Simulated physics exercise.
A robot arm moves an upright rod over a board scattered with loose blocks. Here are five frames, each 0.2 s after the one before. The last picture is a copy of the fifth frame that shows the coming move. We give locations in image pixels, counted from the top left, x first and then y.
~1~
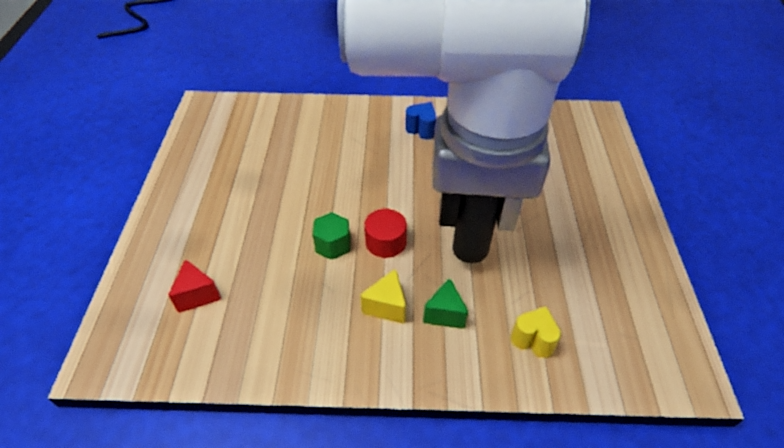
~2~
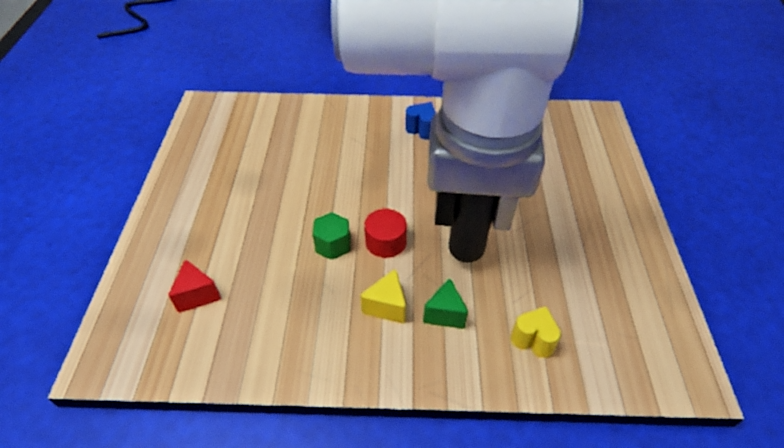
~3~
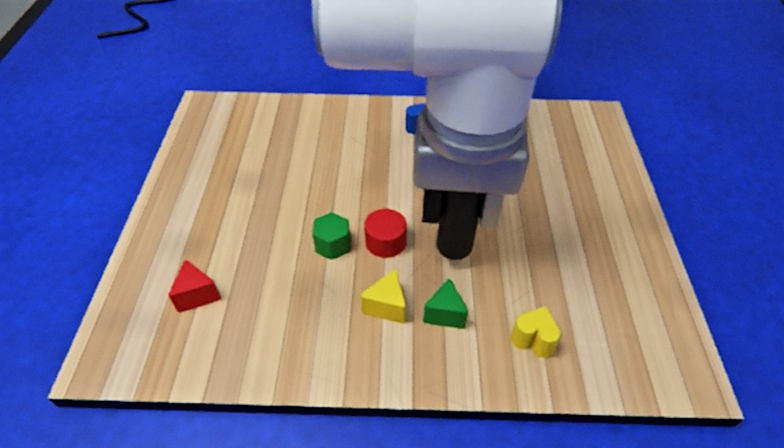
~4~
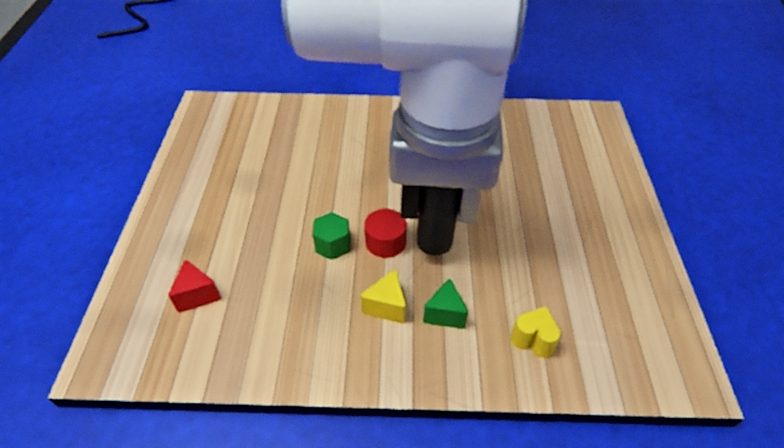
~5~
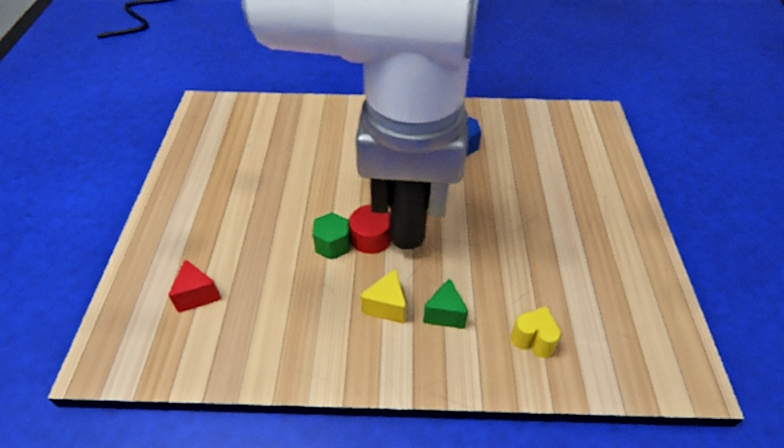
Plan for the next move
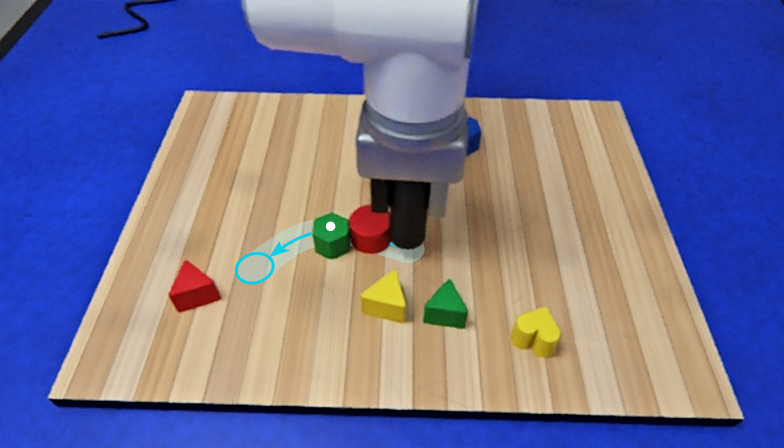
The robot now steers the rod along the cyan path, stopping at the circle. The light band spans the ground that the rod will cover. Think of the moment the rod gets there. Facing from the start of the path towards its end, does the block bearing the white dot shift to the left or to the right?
Shifts left.
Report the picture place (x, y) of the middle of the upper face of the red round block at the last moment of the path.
Just about (287, 192).
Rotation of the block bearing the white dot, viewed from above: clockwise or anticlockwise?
Looking down on the board, it turns counter-clockwise.
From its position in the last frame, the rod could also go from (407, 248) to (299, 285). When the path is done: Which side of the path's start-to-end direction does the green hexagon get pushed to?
Towards the right-hand side.
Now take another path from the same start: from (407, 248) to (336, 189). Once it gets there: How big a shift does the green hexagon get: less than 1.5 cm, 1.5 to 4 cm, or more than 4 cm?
Between 1.5 and 4 cm.
The drawn path runs from (407, 248) through (355, 233) and (301, 237) to (255, 268); the dot is on the green hexagon.
What follows on the original path. One third of the way, rod at (354, 220); green hexagon at (295, 227), turned 90° anticlockwise; red round block at (320, 201).
Two thirds of the way, rod at (298, 225); green hexagon at (267, 238), turned 110° anticlockwise; red round block at (287, 192).
At the end, rod at (251, 255); red triangular piece at (182, 283), turned 15° clockwise; green hexagon at (215, 268), turned 100° anticlockwise; red round block at (287, 192); yellow triangular piece not moved.
